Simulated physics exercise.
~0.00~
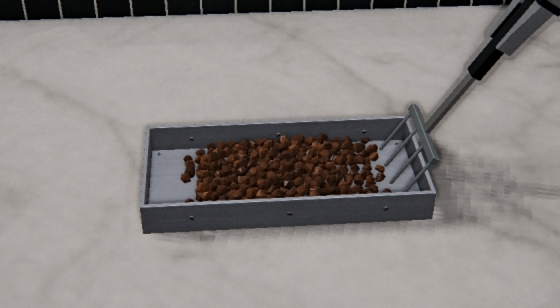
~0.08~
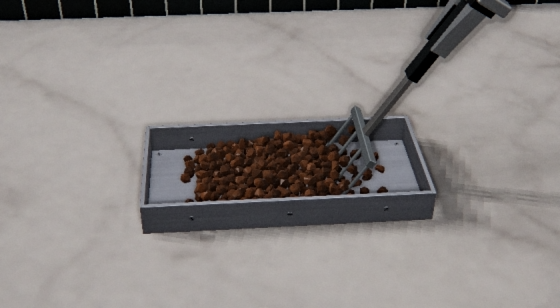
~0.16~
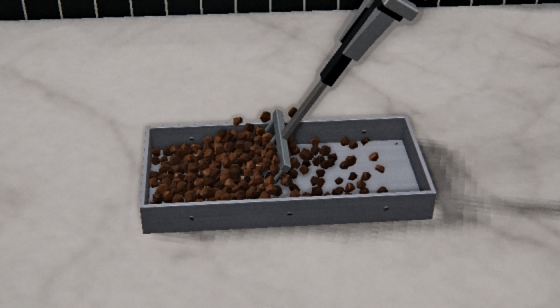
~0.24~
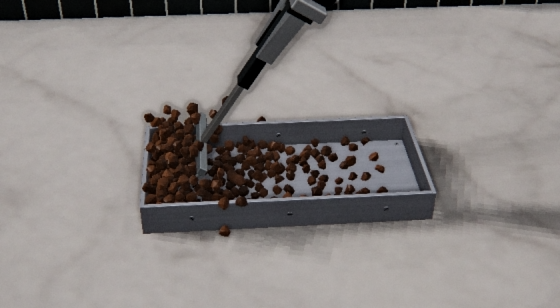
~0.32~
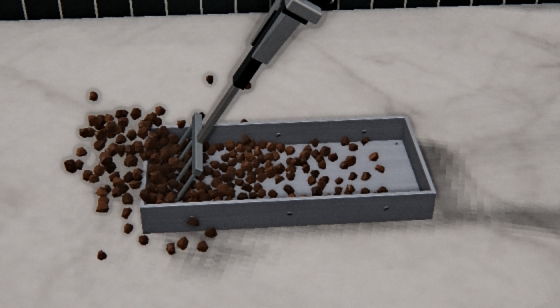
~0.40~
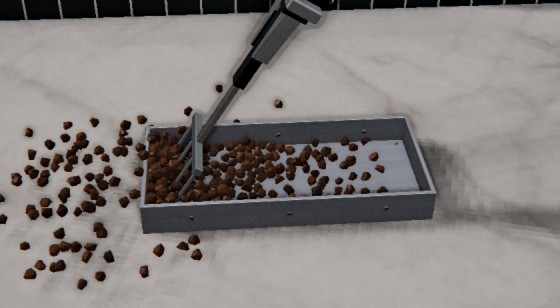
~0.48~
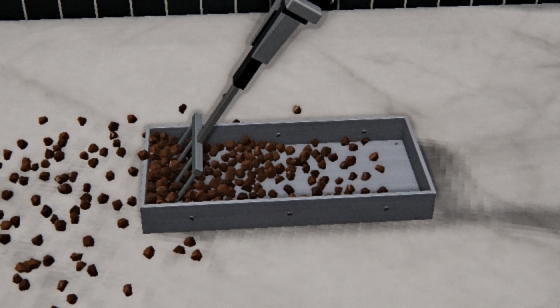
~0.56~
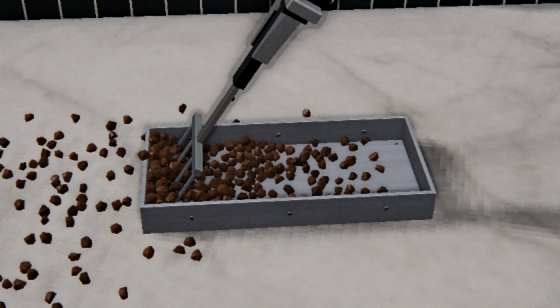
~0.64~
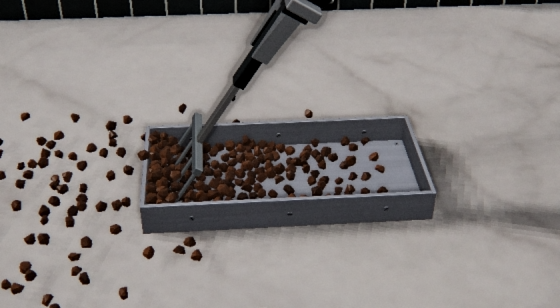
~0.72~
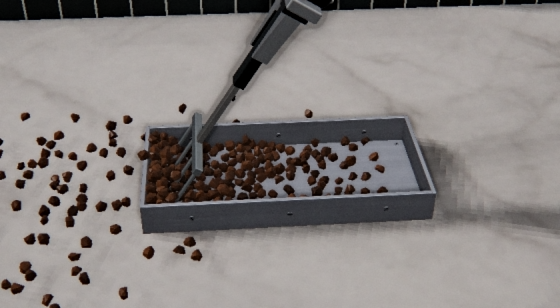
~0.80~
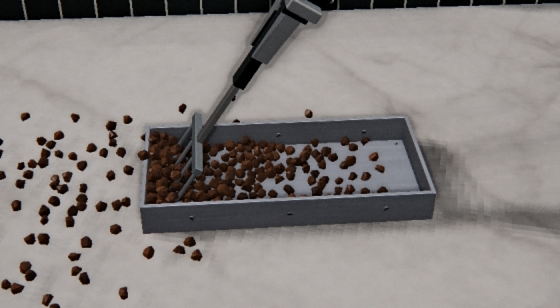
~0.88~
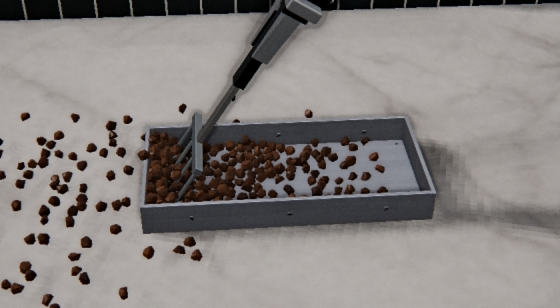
A rake held by a robot arm swept left through a gray tray of brown pet food pellets, piling them up and shoving many over the end, where they scattered across the marble table and lay still, while the rest stayed in the tray.
